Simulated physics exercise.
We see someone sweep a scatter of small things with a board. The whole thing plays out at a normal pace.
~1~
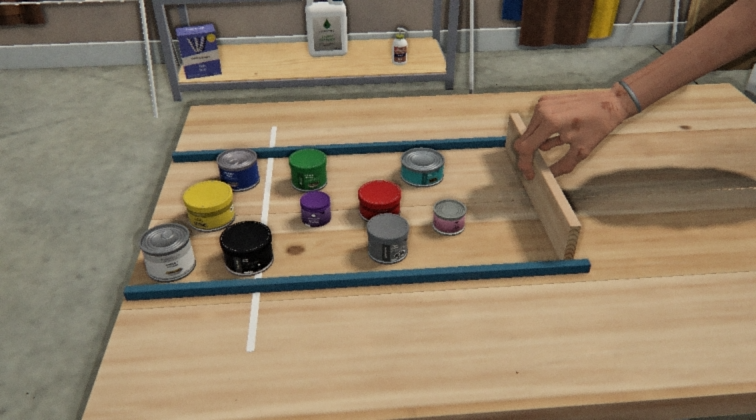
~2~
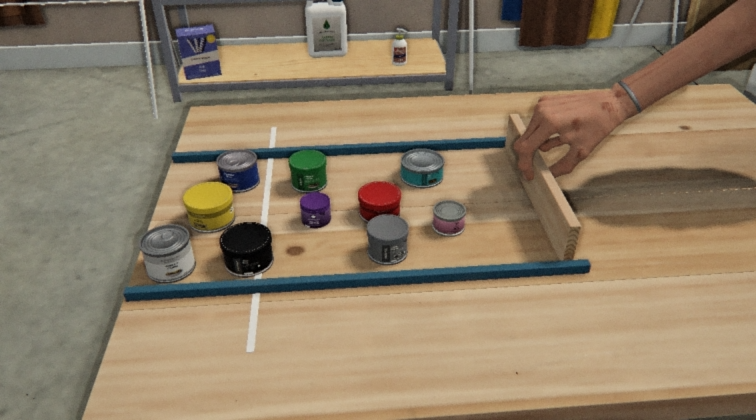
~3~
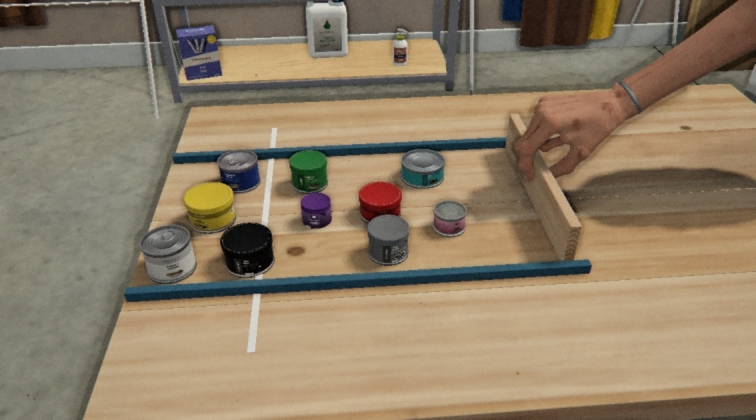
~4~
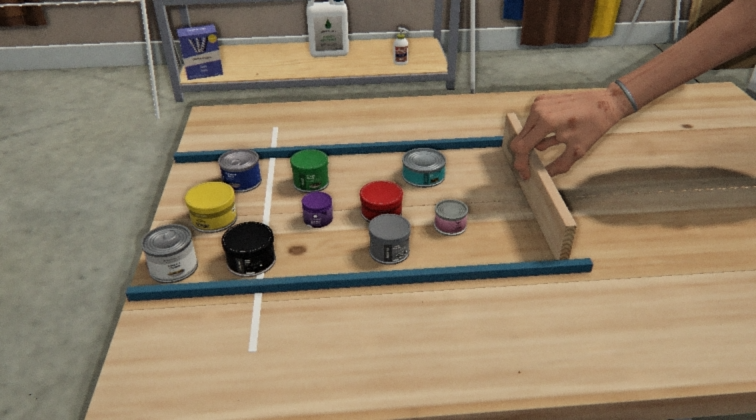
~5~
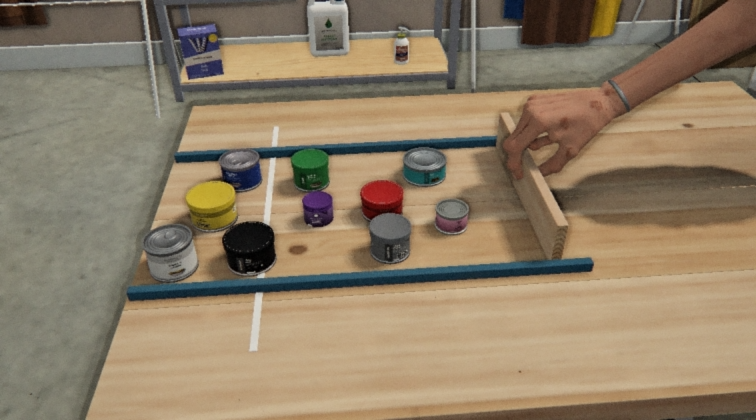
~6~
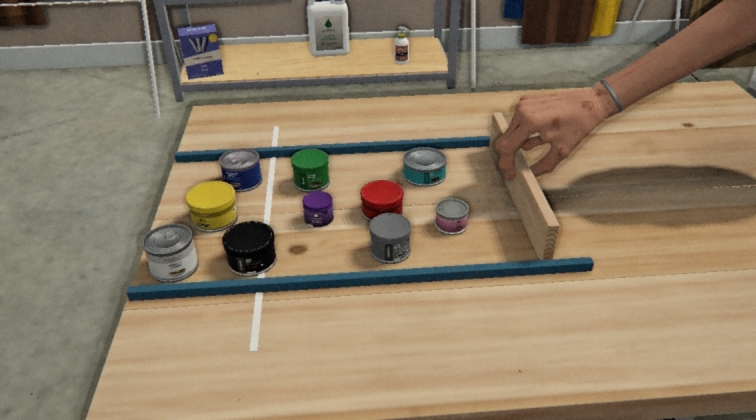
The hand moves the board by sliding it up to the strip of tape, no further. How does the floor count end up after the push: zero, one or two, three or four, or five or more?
Looks like the tally of pieces that topple off is zero there.
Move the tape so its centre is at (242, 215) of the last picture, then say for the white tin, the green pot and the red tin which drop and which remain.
The white tin is no longer there; as for the green pot, it is still there; and the red tin is still there.
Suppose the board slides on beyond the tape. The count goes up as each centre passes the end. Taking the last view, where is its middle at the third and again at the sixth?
The middle is at about (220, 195), later at about (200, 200).
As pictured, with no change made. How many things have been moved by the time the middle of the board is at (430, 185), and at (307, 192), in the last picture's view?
Well, it's 2 at the first one and 8 at the second.
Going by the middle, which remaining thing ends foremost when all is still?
Foremost: The white tin.
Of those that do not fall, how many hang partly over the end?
That'd be 1.
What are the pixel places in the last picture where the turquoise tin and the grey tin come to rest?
Final pixels, roughly: (248, 180) for the first, (240, 250) for the other.
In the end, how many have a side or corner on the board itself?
It touches 4.
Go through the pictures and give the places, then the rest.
White tin (168, 252); yellow tin (210, 206); blue tin (239, 170); board (537, 180); tape (265, 213), in the first picture.
Yellow tin (210, 208); green pot (308, 171), in the second picture.
Blue tin (239, 171); pink pot (450, 219), in the third picture.
White tin (170, 254); black tin (249, 249), in the fourth picture.
Yellow tin (213, 207); purple tub (318, 209), in the fifth picture.
White tin (171, 253); yellow tin (213, 207); blue tin (241, 170); board (519, 180); tape (268, 213), in the sixth picture.
Early on, none off yet; white tin at rest near (171, 253); yellow tin at rest near (213, 207); blue tin at rest near (241, 170).
Finally, the number that fall off is zero.
